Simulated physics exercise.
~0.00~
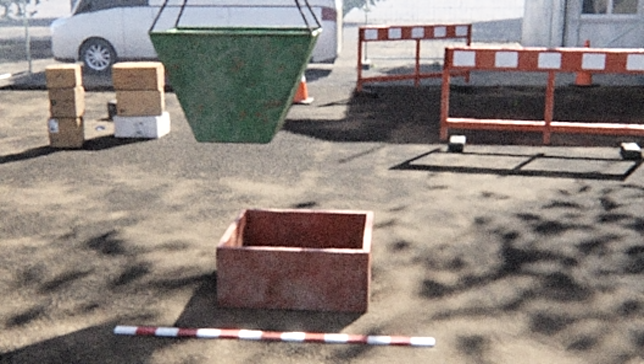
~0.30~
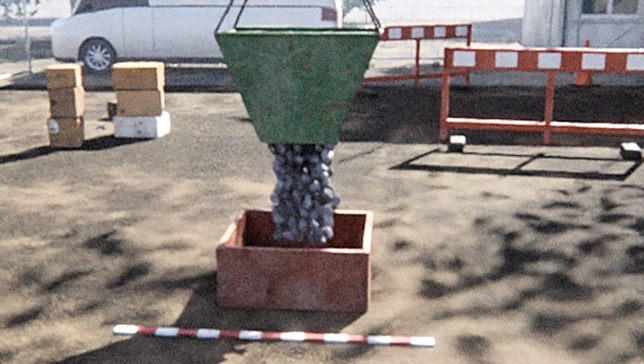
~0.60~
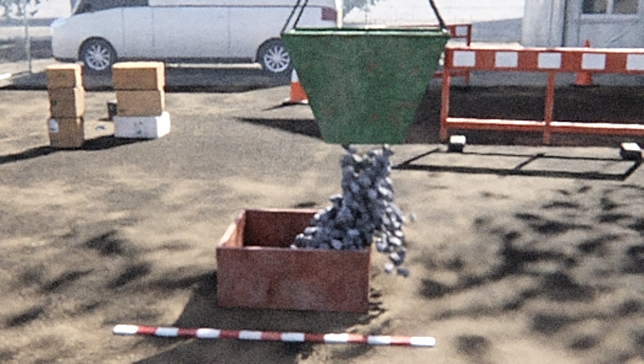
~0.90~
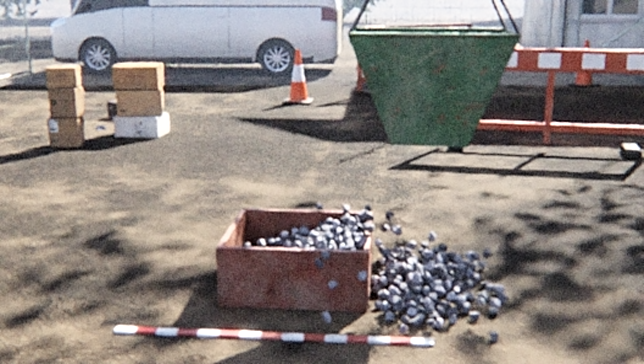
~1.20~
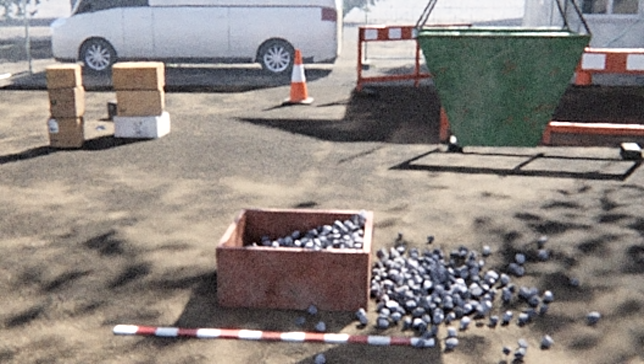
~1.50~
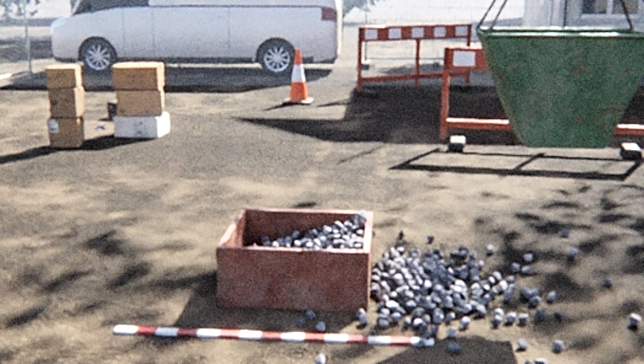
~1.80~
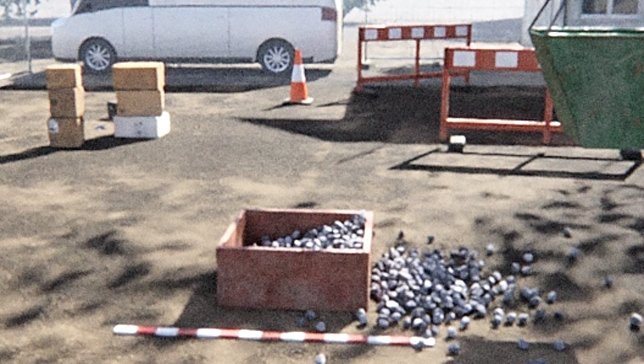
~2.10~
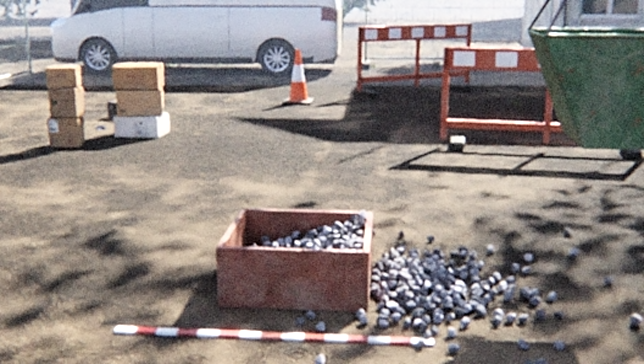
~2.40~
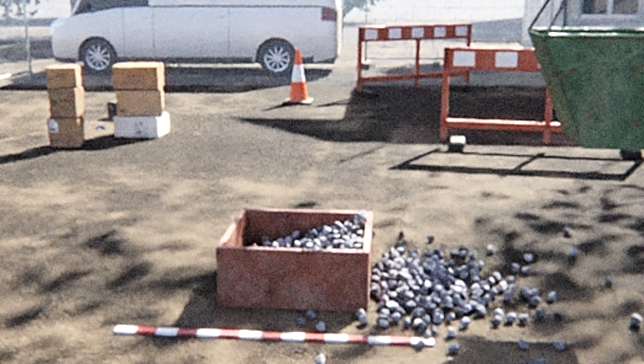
A green skip hanging from cables moved right over a reddish open bin, pouring grey stones from its bottom as it went. Most landed in the bin, but the rest spilled onto the ground to its right, and the skip stopped at the far right.
